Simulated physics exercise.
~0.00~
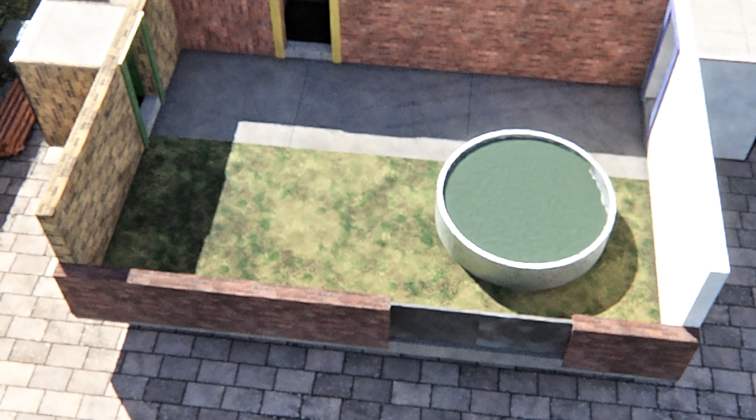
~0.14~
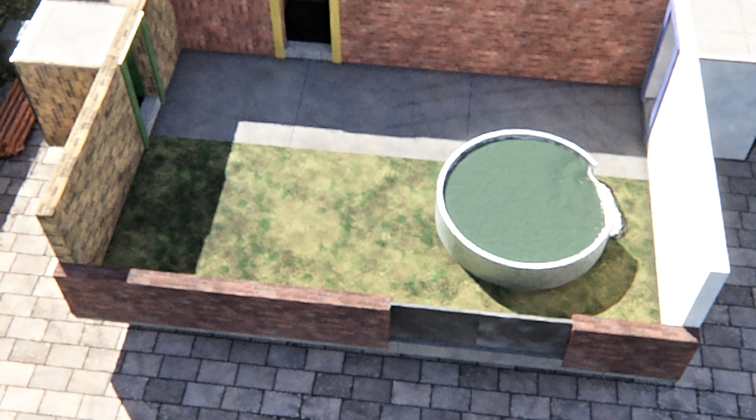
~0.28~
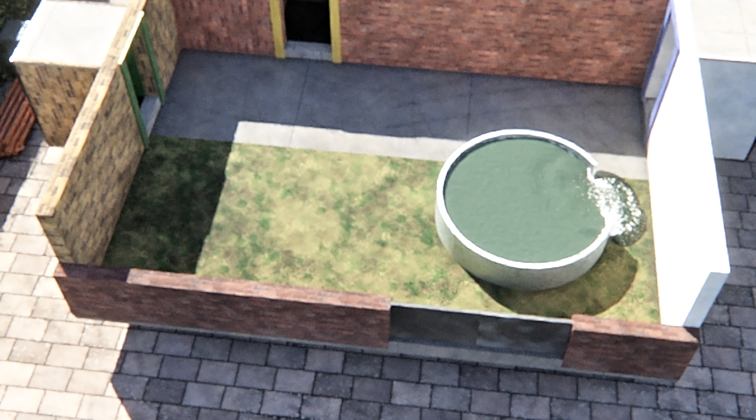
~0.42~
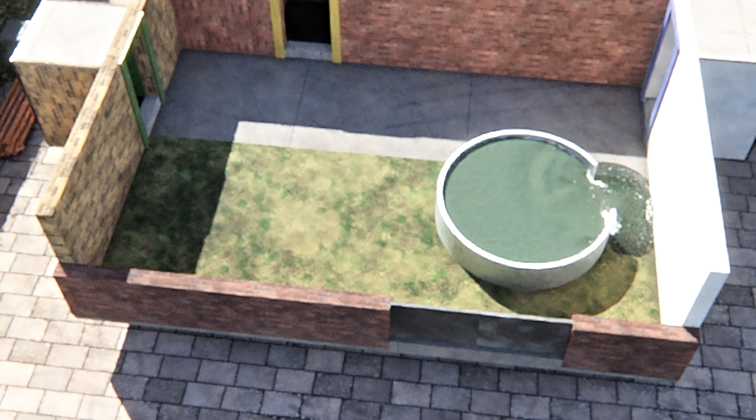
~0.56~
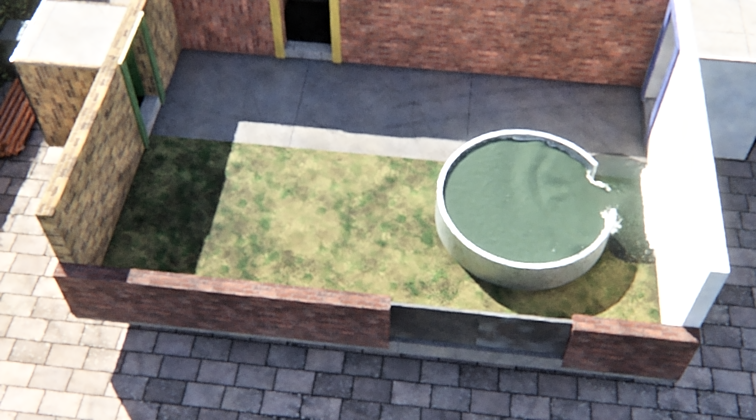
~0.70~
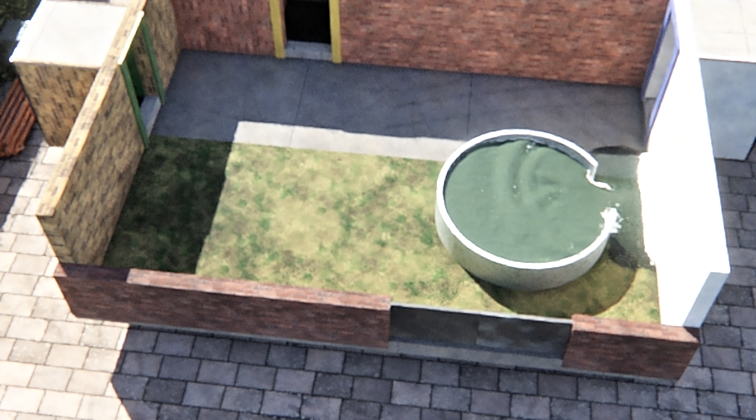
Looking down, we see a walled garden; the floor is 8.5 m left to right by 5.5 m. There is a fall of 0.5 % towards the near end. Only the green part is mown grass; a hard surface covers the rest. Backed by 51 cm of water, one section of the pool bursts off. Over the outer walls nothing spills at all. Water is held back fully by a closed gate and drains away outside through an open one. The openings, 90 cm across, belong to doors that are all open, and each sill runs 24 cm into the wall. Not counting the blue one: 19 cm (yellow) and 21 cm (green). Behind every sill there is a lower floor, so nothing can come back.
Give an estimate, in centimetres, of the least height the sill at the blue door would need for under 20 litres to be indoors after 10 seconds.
Some 12 cm above the ground.
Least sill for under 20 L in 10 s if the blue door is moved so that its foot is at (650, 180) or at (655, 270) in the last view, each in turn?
Minimums: About 28 cm and 10.0 cm.
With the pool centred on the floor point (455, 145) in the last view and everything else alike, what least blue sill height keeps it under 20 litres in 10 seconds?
Close to 25 cm would do it.
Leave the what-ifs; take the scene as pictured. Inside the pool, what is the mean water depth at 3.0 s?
About 32 centimetres.
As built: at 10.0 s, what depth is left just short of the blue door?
It stands about 8.5 centimetres deep.
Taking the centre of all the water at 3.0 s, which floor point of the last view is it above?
Around (552, 205).
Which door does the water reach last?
It's the green door, I'd say.
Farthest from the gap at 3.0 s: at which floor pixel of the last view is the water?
Lab note: Front tip approx. at (431, 72).
After 1.4 s water covers 10 % of the floor, deepest (38 cm) near (651, 208); 8 cm at the blue door, 0 litres in over its 11 cm sill.
After 3.0 s water covers 25 % of the floor, deepest (30 cm) near (640, 215); 9 cm at the blue door, 0 litres in over its 11 cm sill.
After 10.0 s water covers 90 % of the floor, deepest (14 cm) near (640, 215); 8 cm at the blue door, 27 litres in over its 11 cm sill.
At the blue door as built, the water arrived by 1.1 s and peaked near 13 cm at 3.6 s.
With a sill of 10 cm, 34 litres would have come in within the 10 s; with 13.5 cm, 14 litres. So under 20 litres takes about 12 cm.
